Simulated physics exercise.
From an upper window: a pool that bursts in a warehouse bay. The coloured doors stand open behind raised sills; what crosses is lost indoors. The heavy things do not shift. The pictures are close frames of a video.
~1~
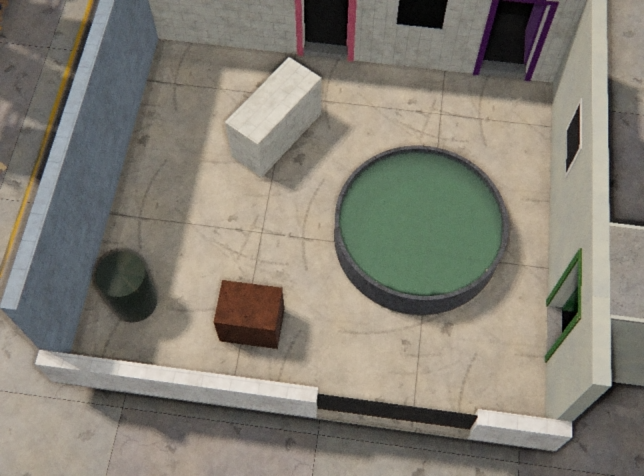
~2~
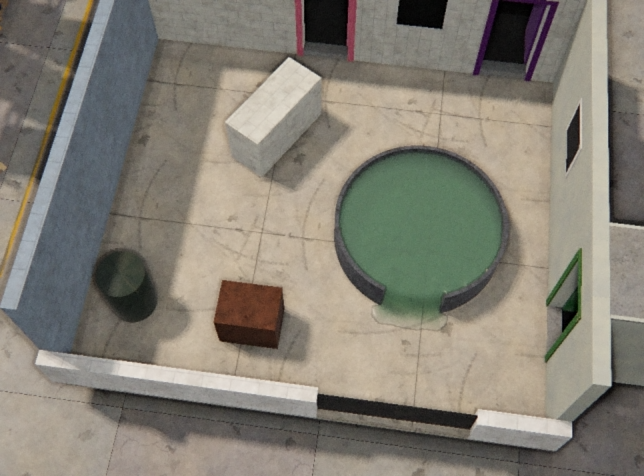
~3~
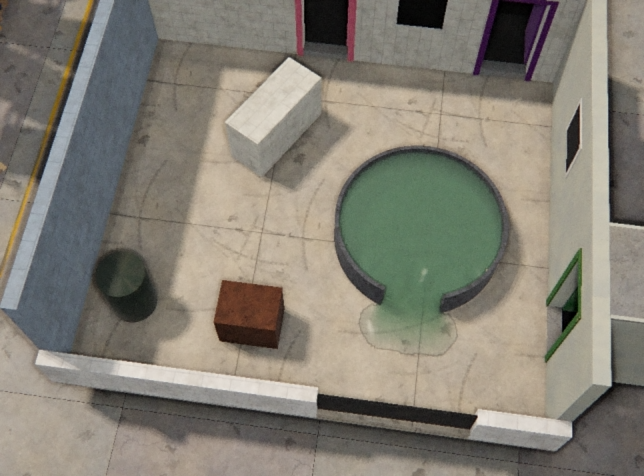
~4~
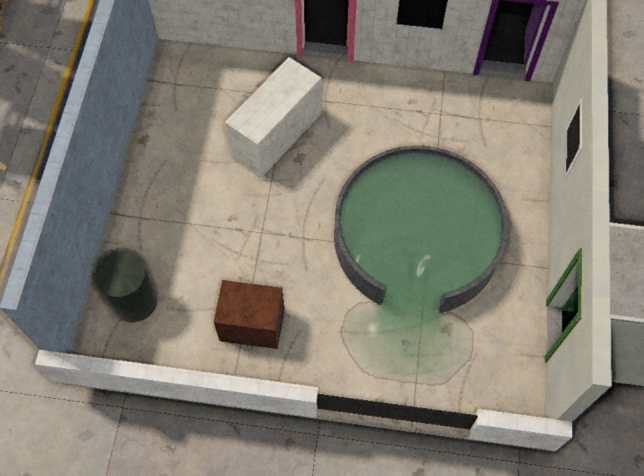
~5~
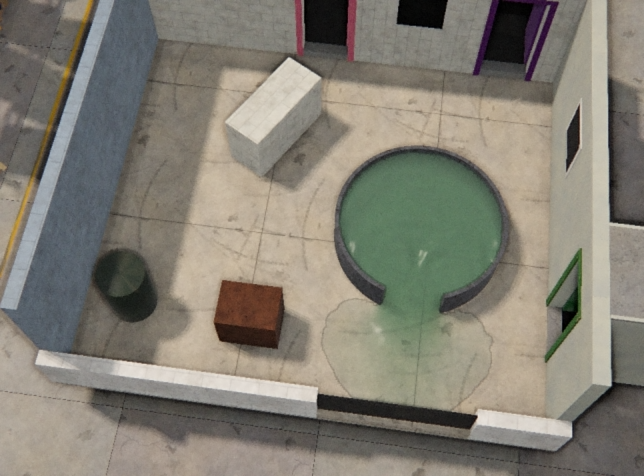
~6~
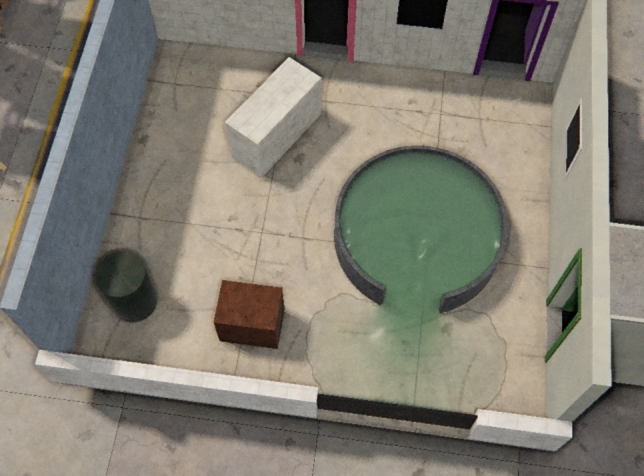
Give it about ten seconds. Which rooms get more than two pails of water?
The purple door holds within the limit; the pink door holds within the limit; the green door floods.
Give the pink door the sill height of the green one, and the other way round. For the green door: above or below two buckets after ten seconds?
Then: Green door is under.
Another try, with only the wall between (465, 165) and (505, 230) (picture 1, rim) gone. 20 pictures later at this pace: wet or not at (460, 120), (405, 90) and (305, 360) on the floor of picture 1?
One after the other: Awash, covered, no water.
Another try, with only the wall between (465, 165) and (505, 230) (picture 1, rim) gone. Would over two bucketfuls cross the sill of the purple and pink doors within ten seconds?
My reading: The purple door is over, the pink door holds.
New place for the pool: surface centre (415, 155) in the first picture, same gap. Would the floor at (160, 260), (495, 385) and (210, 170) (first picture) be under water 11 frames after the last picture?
One after the other: No water, awash, no water.
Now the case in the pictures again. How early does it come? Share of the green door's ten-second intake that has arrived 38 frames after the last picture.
Near 60 in a hundred.
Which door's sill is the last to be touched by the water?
That is the one in pink.
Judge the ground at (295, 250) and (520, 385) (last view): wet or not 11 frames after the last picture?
As listed: Free of water, covered.
A moment on, water covers 15 % of the floor; the purple door not reached, the pink door not reached, the green door not reached.
Next, water covers 20 % of the floor; the purple door not reached, the pink door not reached, the green door wet at the sill, nothing in.
Then, water covers 35 % of the floor; the purple door not reached, the pink door not reached, the green door under two buckets in.
Later, water covers 70 % of the floor; the purple door wet at the sill, nothing in, the pink door not reached, the green door over two buckets in.
In the end, water covers 100 % of the floor; the purple door wet at the sill, nothing in, the pink door wet at the sill, nothing in, the green door over two buckets in.
